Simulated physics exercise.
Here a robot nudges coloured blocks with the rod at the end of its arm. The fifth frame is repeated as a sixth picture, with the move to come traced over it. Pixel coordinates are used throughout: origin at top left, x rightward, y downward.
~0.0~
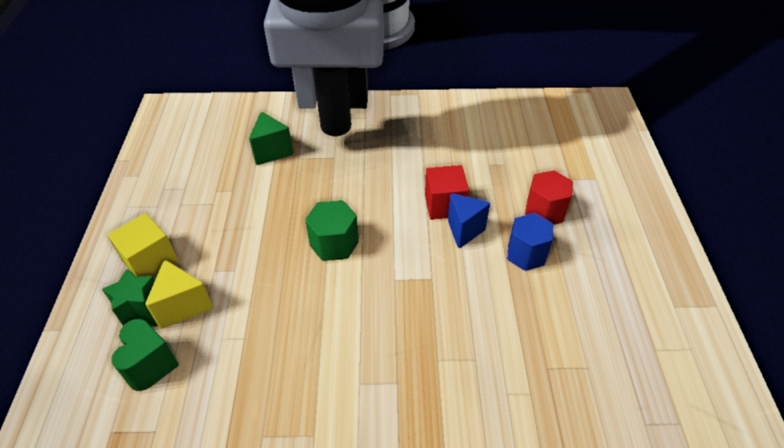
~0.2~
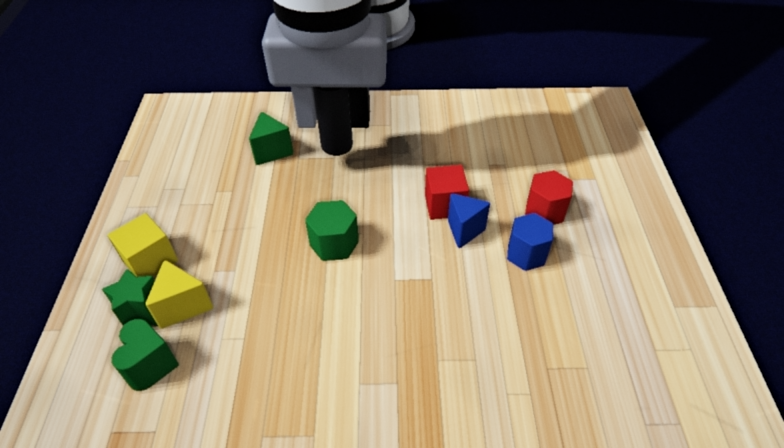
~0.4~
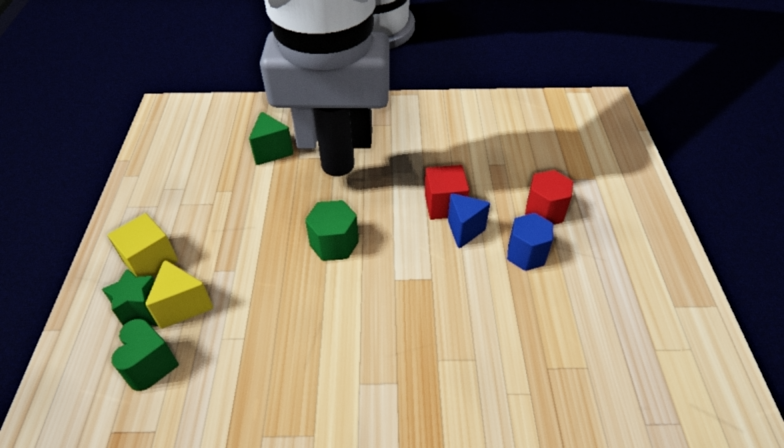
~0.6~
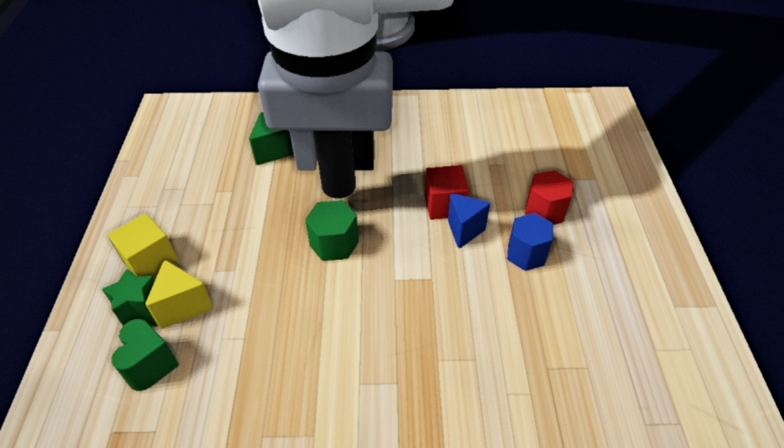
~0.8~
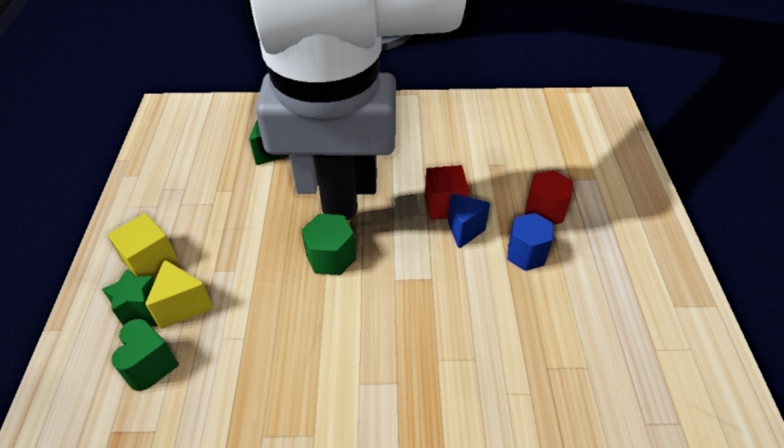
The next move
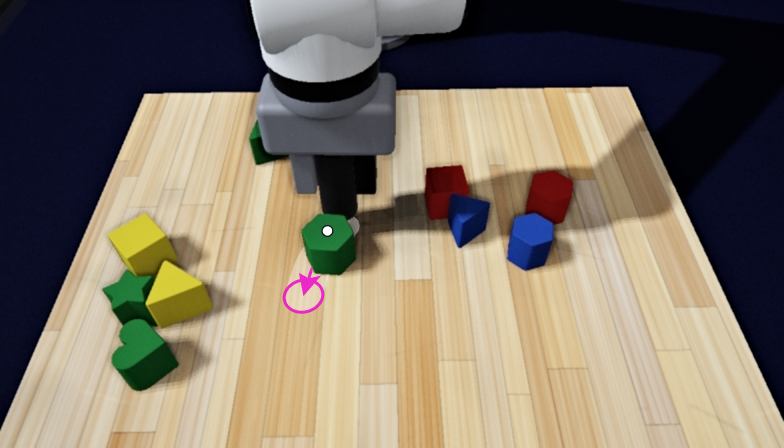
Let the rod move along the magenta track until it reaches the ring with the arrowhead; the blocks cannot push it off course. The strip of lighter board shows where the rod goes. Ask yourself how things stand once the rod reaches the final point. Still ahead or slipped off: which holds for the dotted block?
In front, I predict.
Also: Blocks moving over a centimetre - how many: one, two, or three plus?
I count one.
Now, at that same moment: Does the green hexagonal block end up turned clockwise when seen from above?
No, that is not what happens.
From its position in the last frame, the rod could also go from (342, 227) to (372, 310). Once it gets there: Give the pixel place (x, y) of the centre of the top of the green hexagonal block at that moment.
I'd place it at (319, 273), taking the centre of its top.
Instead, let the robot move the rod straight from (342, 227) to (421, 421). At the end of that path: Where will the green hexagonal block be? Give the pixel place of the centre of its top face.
The centre of its top face lies at (320, 271).
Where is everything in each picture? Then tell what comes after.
In the first picture, rod tip at (336, 128); block tops, green hexagonal block at (331, 217).
In the second picture, rod at (337, 147); blocks unchanged.
In the third picture, rod at (338, 166); blocks unchanged.
In the fourth picture, rod at (339, 188); blocks unchanged.
In the fifth picture, rod at (340, 210); green hexagonal block at (327, 231).
Path on the board, from (342, 227) through (324, 246) and (312, 270) to (304, 296); the dot is on the green hexagonal block.
On the path given first. Halfway along, rod at (314, 242); green hexagonal block at (308, 267), turned 20° anticlockwise.
At the end, rod at (300, 280); green hexagonal block at (295, 310), turned 20° anticlockwise.
